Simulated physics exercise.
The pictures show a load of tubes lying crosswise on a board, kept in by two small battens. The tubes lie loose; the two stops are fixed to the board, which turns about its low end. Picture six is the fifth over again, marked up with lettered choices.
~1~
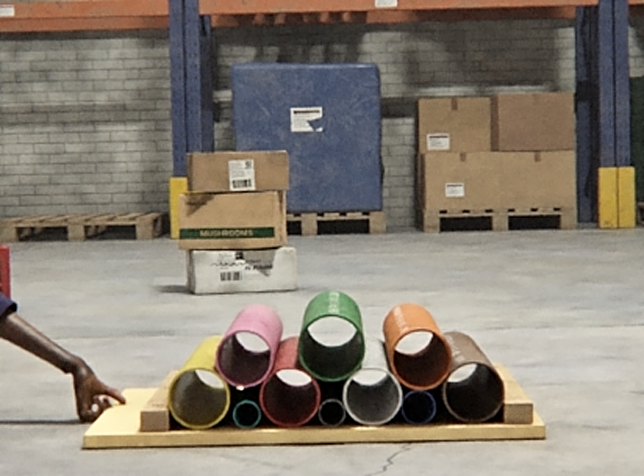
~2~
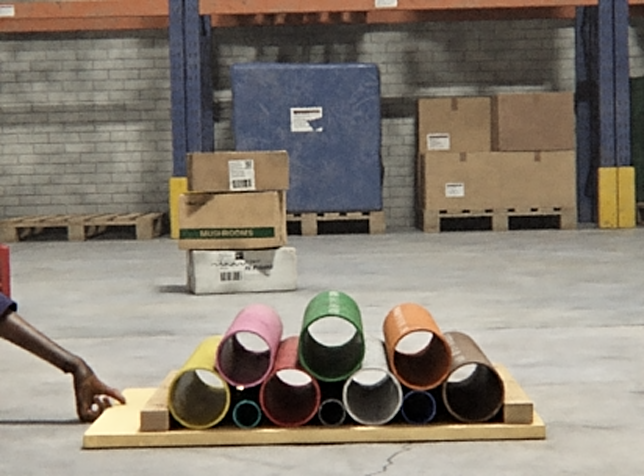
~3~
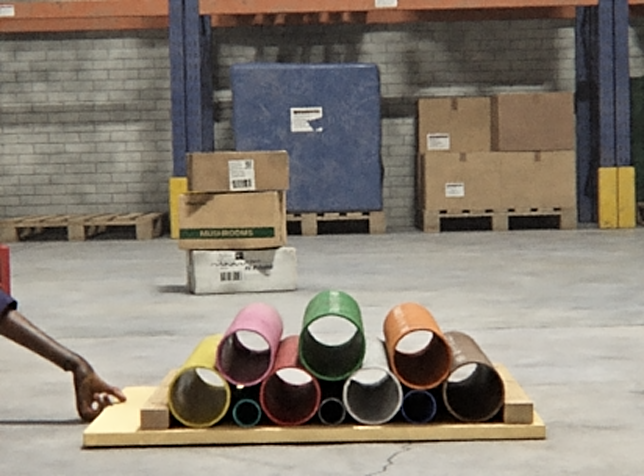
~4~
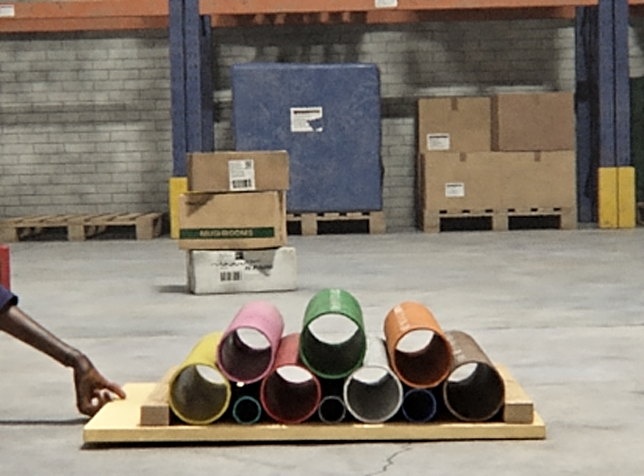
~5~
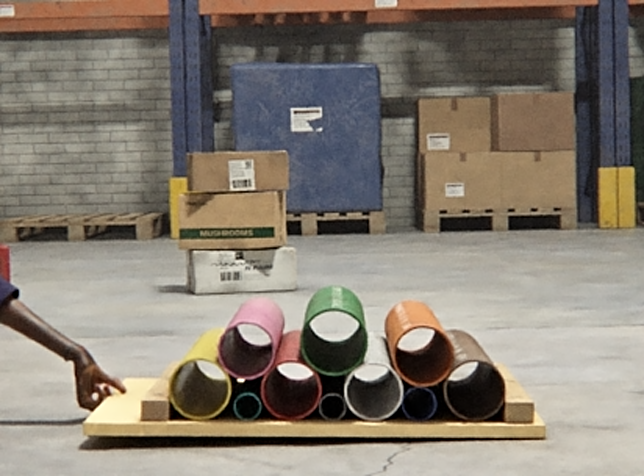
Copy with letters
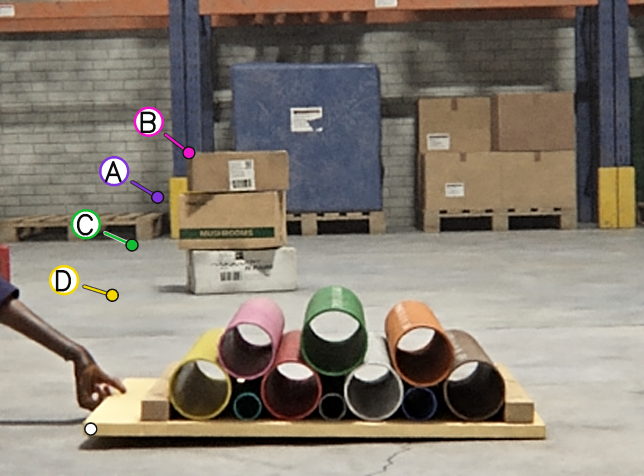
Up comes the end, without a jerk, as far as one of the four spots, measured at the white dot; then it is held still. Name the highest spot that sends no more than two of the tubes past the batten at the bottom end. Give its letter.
At most to B.
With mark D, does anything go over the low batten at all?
No, at D.
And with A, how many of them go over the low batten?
At A the number is none.
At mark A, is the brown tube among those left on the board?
The brown tube: Yes.
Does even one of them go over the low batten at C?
No, at C.
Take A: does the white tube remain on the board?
Yes.
On the marked copy, A at (158, 197); B at (189, 153); C at (132, 245); D at (112, 295); the white dot at (91, 429).
Following B. Soon after the start, board at 21°.
Later, board at 39°.
In the end, board at 39°, none over the low batten.
As for the rest, A none over the low batten; C none over the low batten; D none over the low batten.
